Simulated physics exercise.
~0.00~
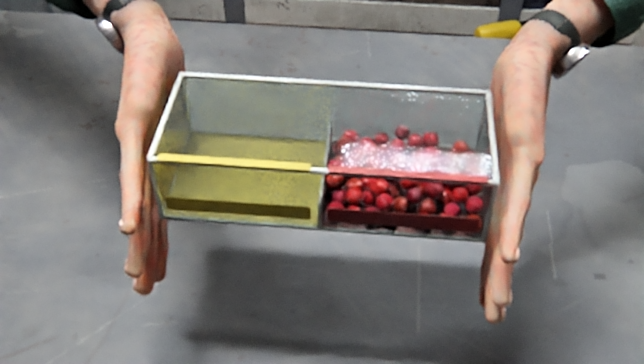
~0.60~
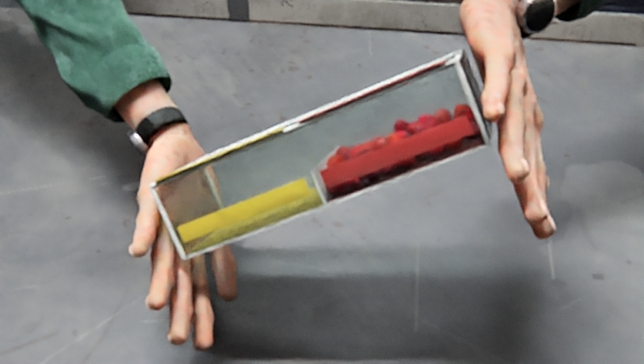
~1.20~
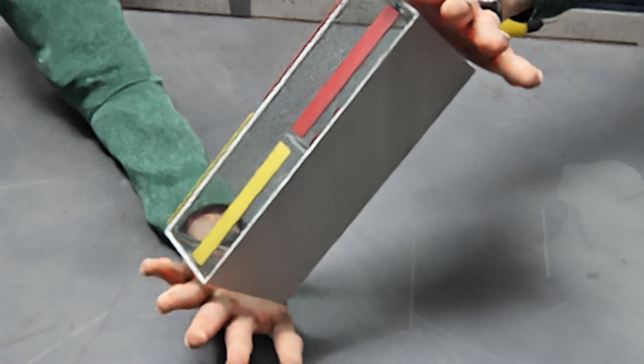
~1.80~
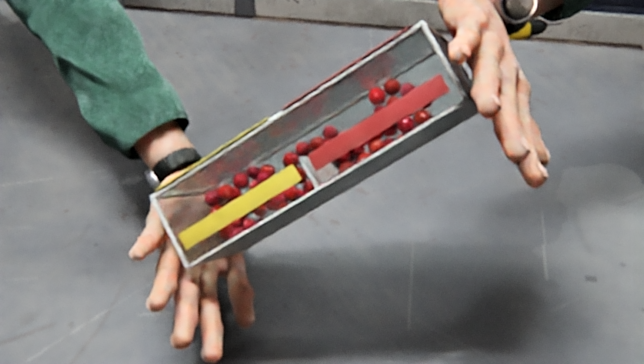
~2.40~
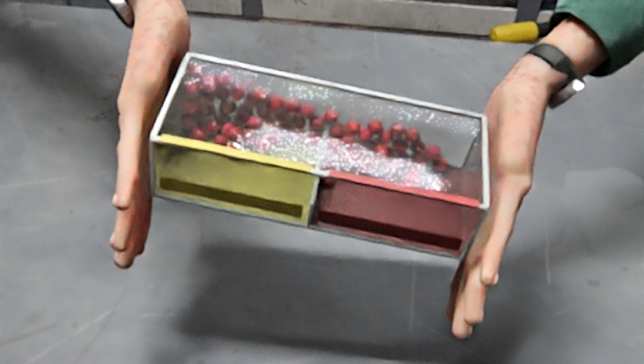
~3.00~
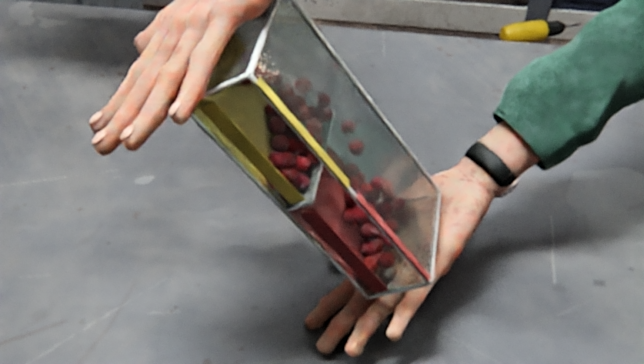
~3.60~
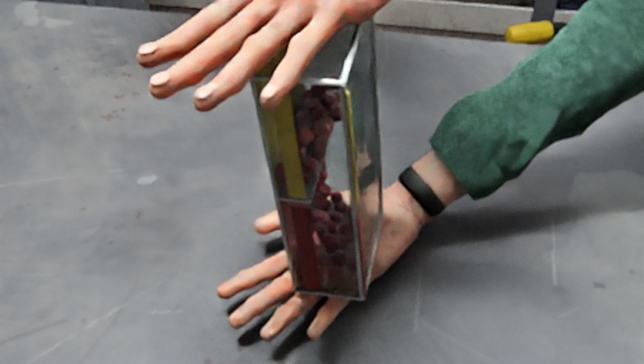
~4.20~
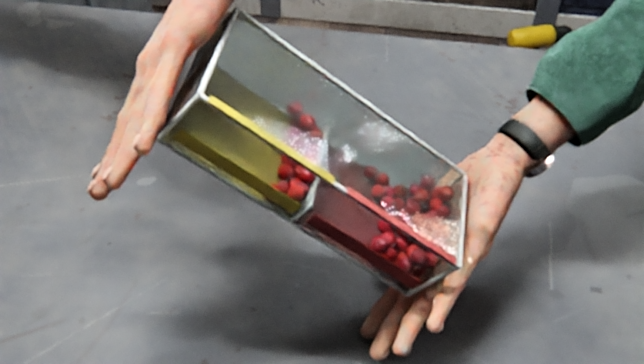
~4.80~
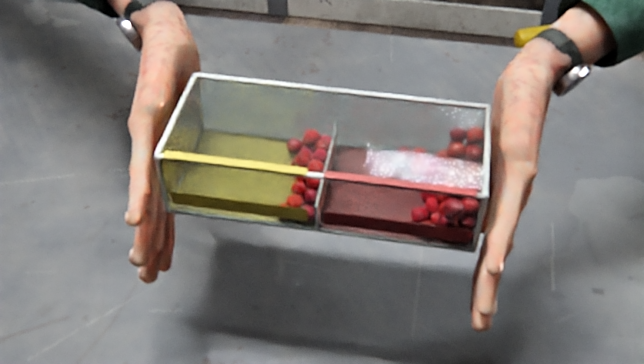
Over a grey surface, hands tilt a box both ways, leaving red berries in both halves.
